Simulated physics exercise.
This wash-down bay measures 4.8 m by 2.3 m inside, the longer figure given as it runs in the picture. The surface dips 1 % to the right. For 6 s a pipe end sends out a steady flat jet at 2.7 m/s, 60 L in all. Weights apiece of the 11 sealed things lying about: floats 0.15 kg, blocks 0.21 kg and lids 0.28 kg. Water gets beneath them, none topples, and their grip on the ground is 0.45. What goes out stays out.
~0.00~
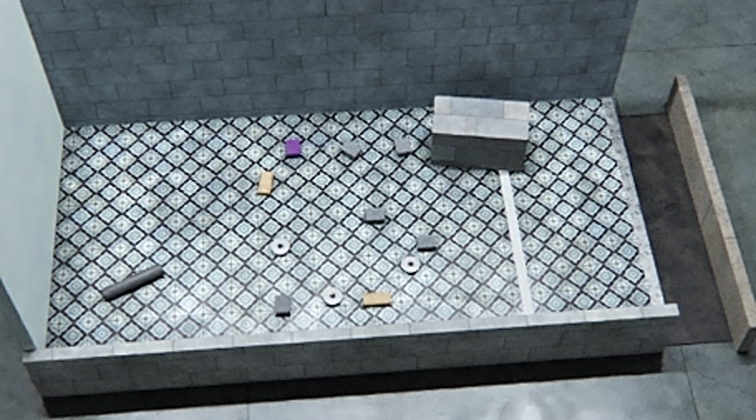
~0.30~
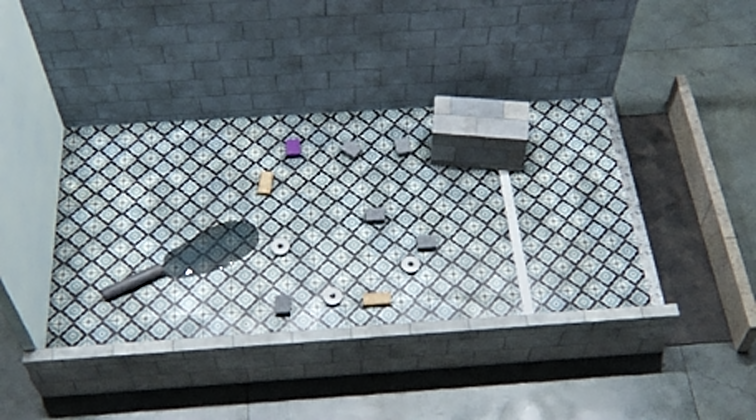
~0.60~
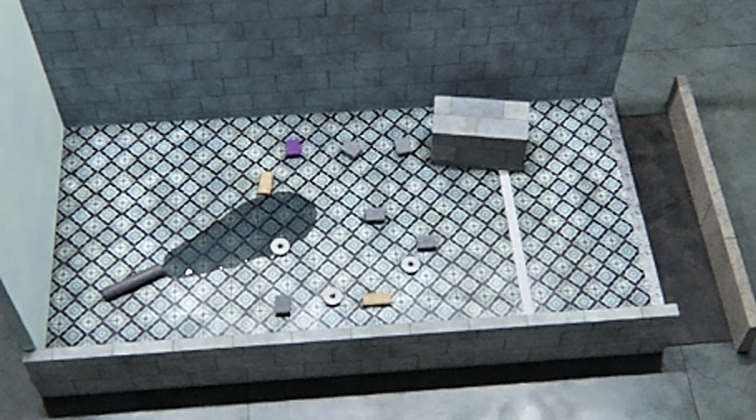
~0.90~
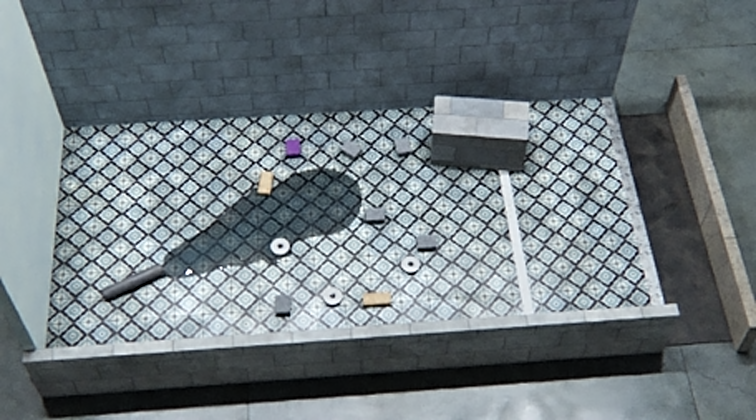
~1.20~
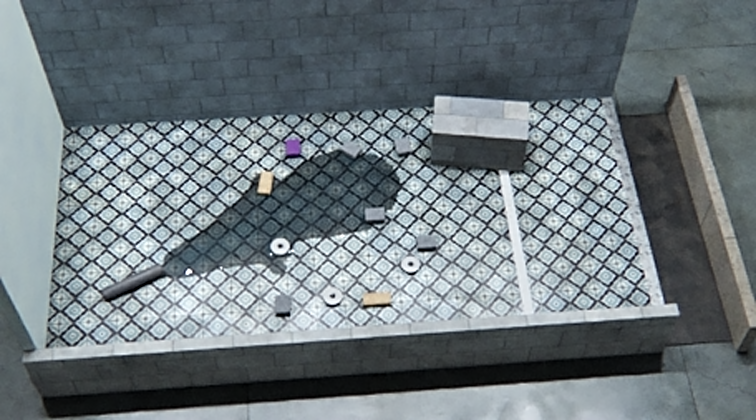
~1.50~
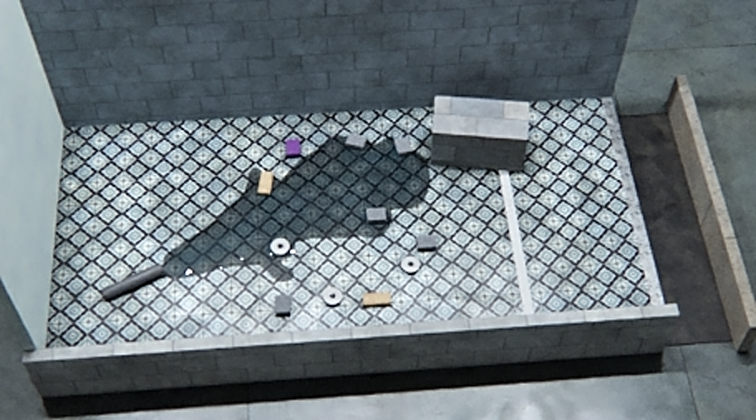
Dark water spreads from a pipe across the patterned floor, reaching among small scattered blocks.
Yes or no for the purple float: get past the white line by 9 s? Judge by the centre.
Purple float stays short.
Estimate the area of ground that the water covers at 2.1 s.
About 1.5 m2.
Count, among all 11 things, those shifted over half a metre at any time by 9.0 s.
That makes 3.
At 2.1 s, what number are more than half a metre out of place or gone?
I count 0.
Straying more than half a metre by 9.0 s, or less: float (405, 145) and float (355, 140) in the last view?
In that order: Past it, past it.
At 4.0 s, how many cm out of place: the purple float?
Roughly 0 cm by then.
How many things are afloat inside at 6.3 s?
I count 3.
After 2.1 s the purple float is near (293, 147), 0.0 m from its start, aground; 0 of 11 are over the mark; 0 afloat.
After 4.0 s the purple float is near (293, 147), 0.0 m from its start, aground; 1 of 11 are over the mark; 2 afloat.
After 6.3 s the purple float is near (289, 152), 0.1 m from its start, afloat; 1 of 11 are over the mark; 3 afloat.
After 9.0 s the purple float is near (289, 161), 0.2 m from its start, afloat; 1 of 11 are over the mark; 1 afloat.
